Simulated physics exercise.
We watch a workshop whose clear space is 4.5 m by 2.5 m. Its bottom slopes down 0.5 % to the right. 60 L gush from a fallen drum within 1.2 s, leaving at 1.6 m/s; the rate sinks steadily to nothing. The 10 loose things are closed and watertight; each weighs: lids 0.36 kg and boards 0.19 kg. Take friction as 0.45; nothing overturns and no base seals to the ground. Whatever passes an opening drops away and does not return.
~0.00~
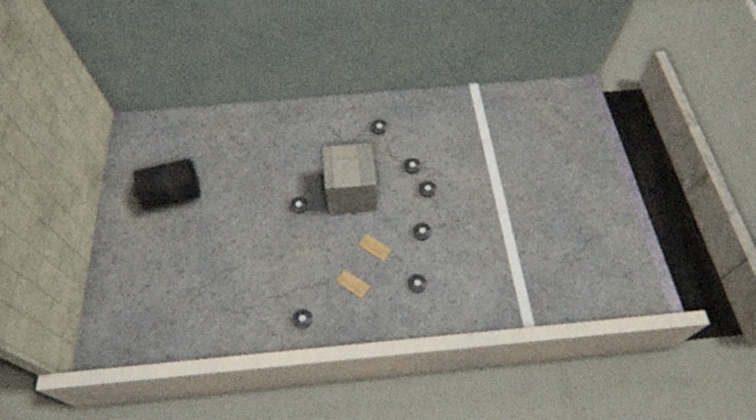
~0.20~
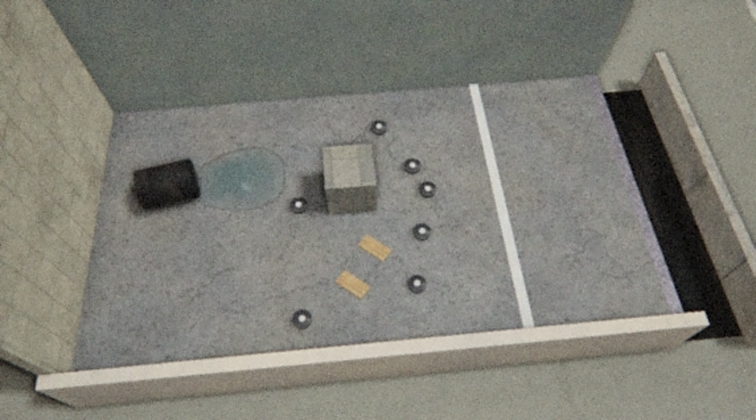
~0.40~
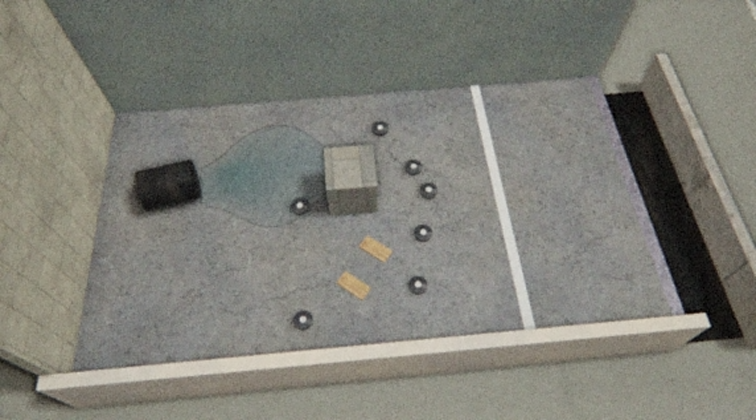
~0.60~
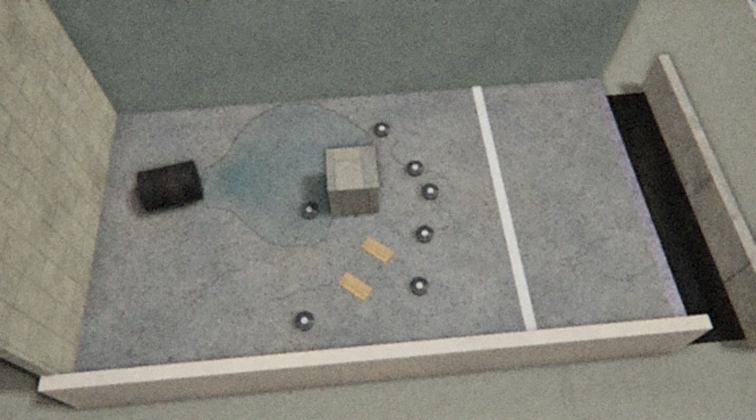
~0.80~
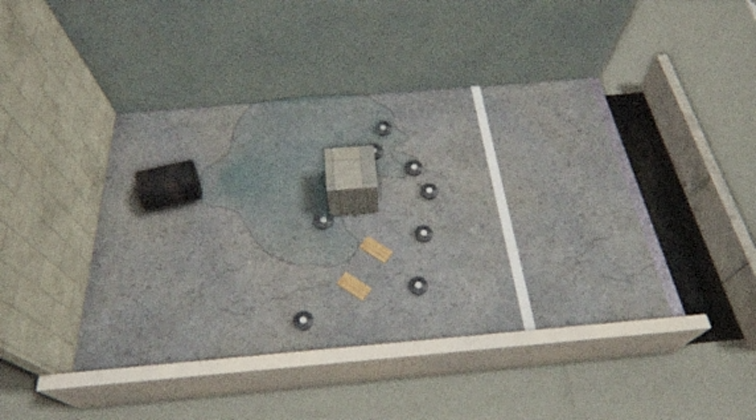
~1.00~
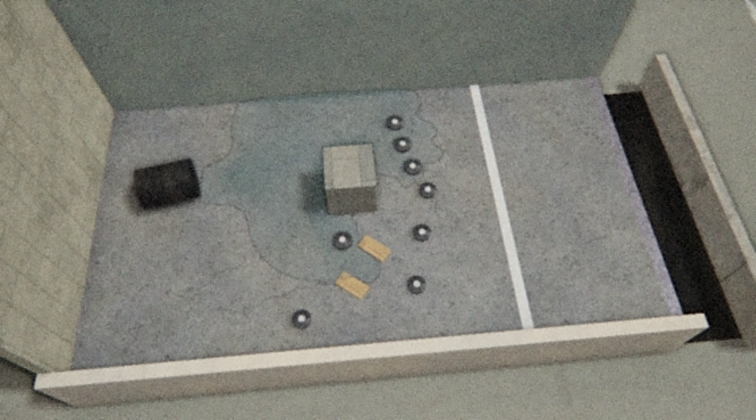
In a walled workshop space, small dark lids and two tan boards lie around a grey block, with a dark cylinder at left. Water spreads rightward from the cylinder and around the block, shifting a lid near it downward; another lid emerges from behind the block and moves right, while the boards stay put.
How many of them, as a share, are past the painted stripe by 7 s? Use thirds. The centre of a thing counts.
That comes to under a third.
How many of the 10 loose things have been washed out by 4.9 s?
I count 1.
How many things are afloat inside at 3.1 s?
I count 1.
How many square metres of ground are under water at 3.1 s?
Some 3.5 m2.
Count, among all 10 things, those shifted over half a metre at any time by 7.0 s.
4 of them.
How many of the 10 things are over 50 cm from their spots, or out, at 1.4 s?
3 of them.
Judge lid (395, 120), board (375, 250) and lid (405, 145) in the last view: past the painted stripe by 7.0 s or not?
In that order: Past, not past, beyond.
After 1.4 s 0 of 10 are over the mark; 2 afloat.
After 3.1 s 2 of 10 are over the mark; 1 afloat.
After 4.9 s 2 of 10 are over the mark; 1 afloat.
After 7.0 s 2 of 10 are over the mark; 0 afloat.
